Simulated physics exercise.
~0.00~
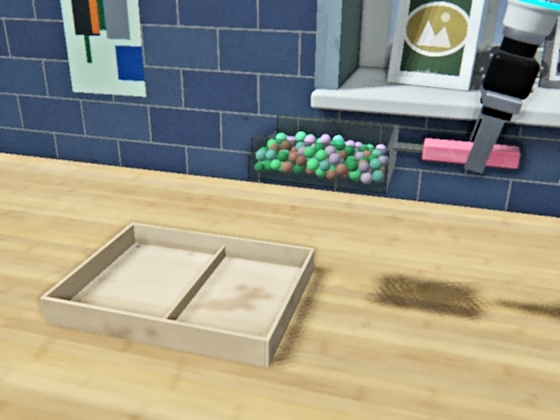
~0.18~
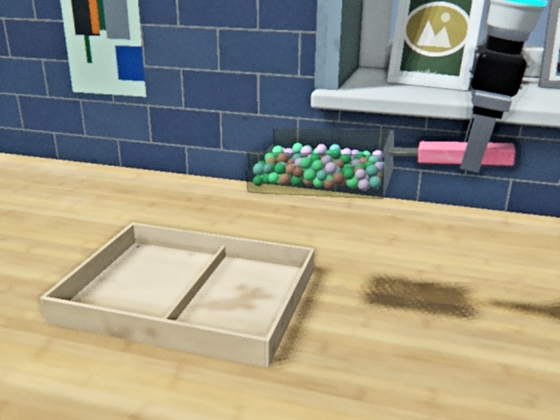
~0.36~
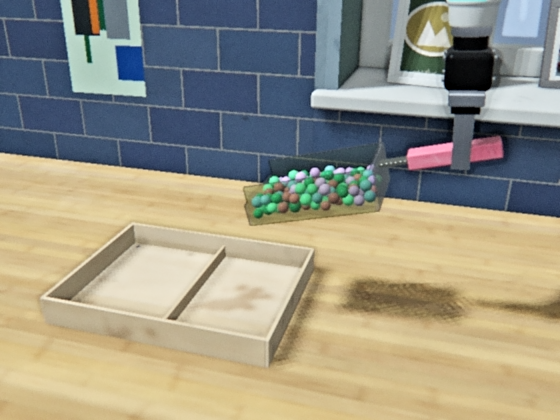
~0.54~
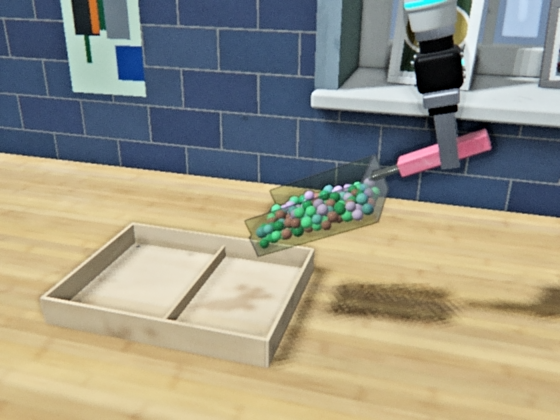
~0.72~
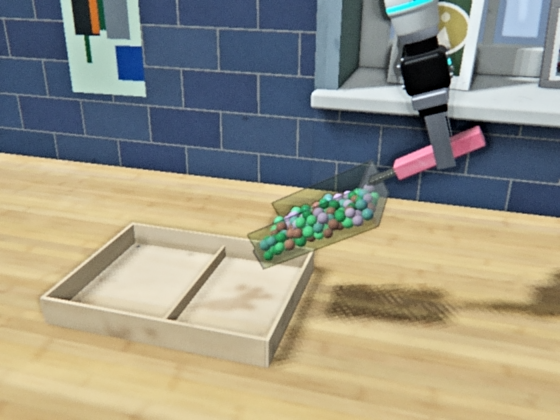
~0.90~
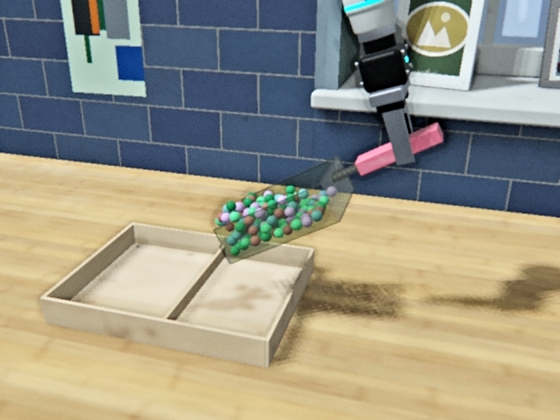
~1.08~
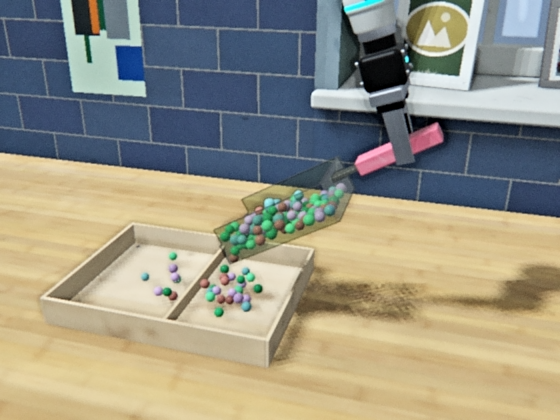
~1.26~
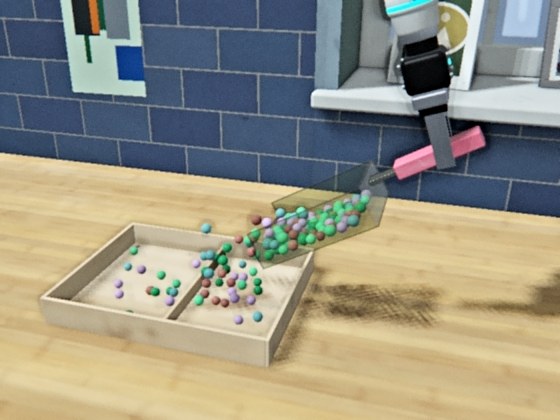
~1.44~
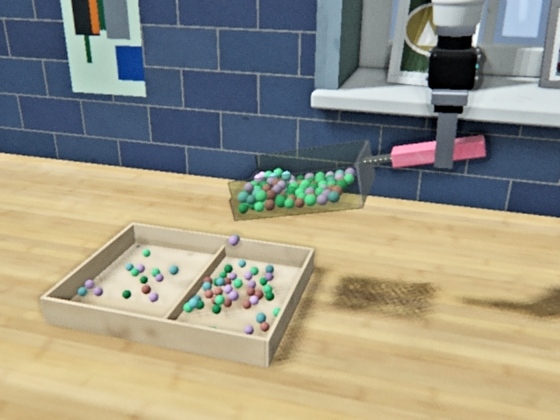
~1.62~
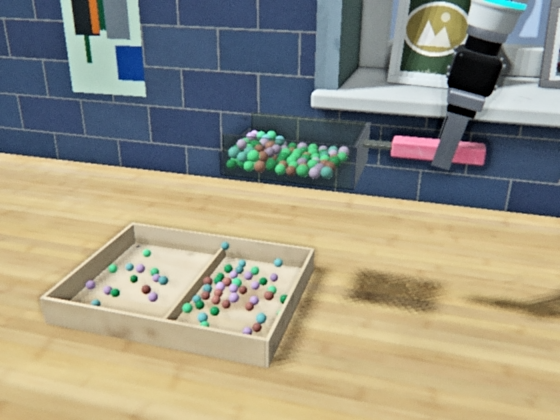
On a wooden worktop, a robot arm tilts a clear box of colourful balls, spilling some into a divided tray, then levels it.
